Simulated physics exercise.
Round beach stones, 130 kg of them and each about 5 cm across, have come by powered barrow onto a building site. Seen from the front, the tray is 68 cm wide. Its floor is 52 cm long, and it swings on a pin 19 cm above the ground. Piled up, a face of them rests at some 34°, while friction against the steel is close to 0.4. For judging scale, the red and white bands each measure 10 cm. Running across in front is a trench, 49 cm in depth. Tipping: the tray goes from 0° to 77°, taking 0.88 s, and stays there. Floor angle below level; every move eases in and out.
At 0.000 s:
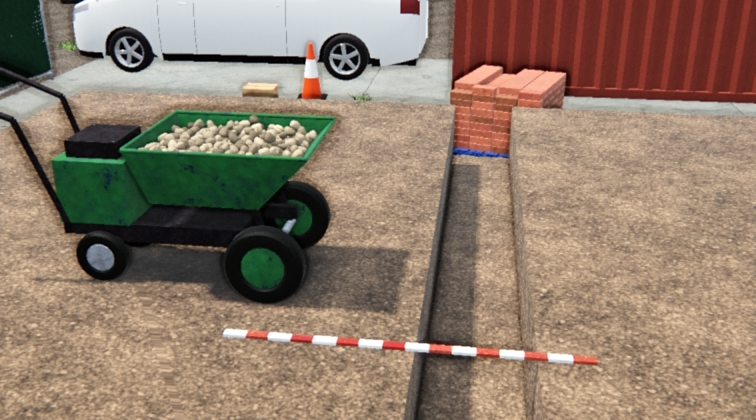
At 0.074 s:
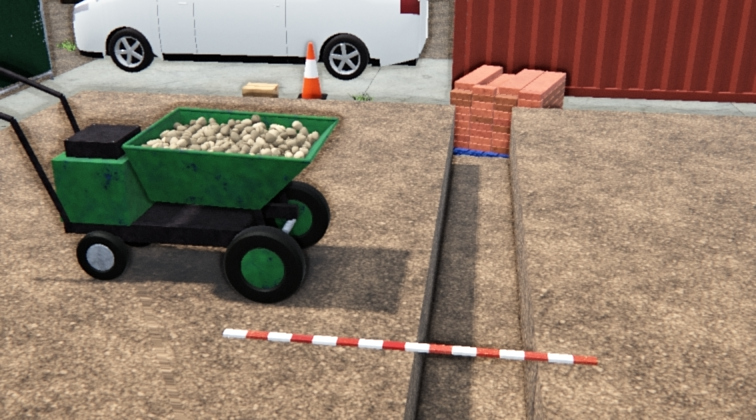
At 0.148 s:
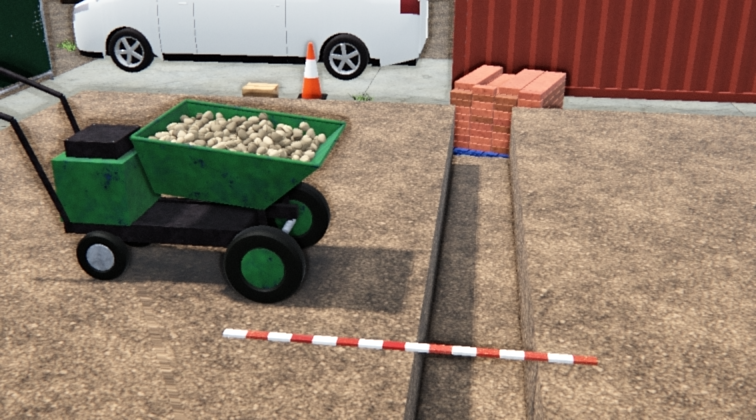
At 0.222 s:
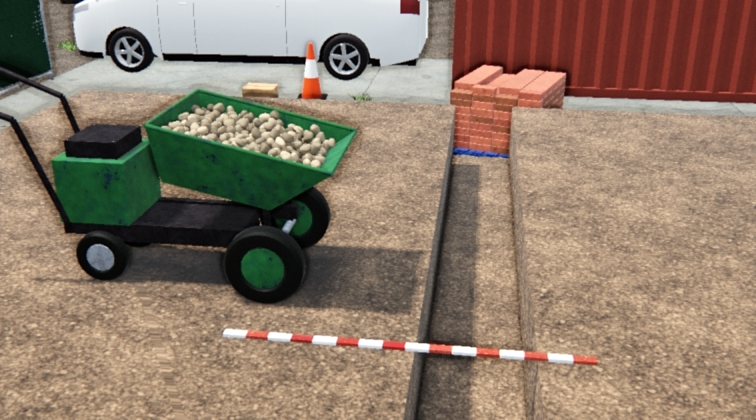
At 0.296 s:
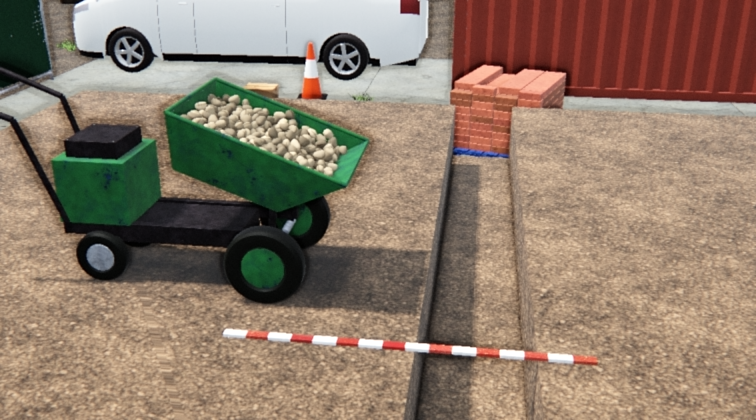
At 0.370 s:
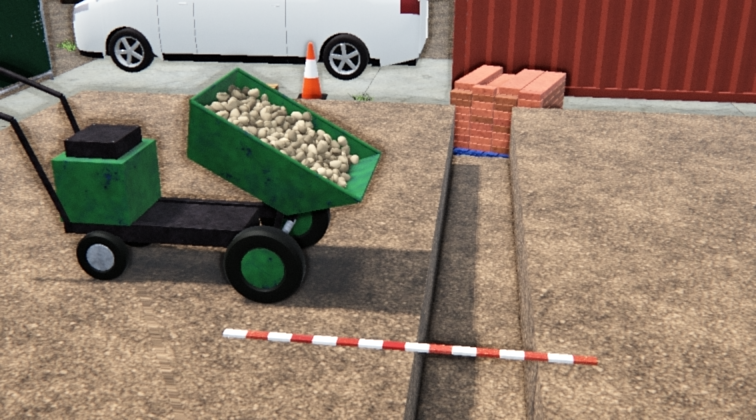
On a building site, a green powered barrow stood still beside a narrow trench while its tray, heaped with round stones, slowly tilted down to the right, its back end rising off the frame.
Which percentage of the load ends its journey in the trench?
Roughly 81 per cent.
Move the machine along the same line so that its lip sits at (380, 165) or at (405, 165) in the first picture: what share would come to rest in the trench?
Roughly 95 percent for the first, and 75 percent for the second.
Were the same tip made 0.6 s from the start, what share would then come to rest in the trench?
It would be near 85 percent.
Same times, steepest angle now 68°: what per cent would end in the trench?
It would be near 95 per cent.
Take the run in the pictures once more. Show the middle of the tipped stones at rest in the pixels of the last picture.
Their middle lands near (482, 360).
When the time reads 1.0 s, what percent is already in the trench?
About 50%.
After 0.7 s the floor is at 65°; 100 % in the tray; the foremost stones are at (401, 232).
After 1.0 s the floor is at 77°; 40 % in the tray, 12 % short of the trench, 48 % in the trench; the foremost stones are at (510, 348).
After 1.3 s the floor is at 77°; 9 % in the tray, 13 % short of the trench, 78 % in the trench; the foremost stones are at (521, 358).
After 3.3 s the floor is at 77°; 5 % in the tray, 14 % short of the trench, 81 % in the trench; the foremost stones are at (521, 358).
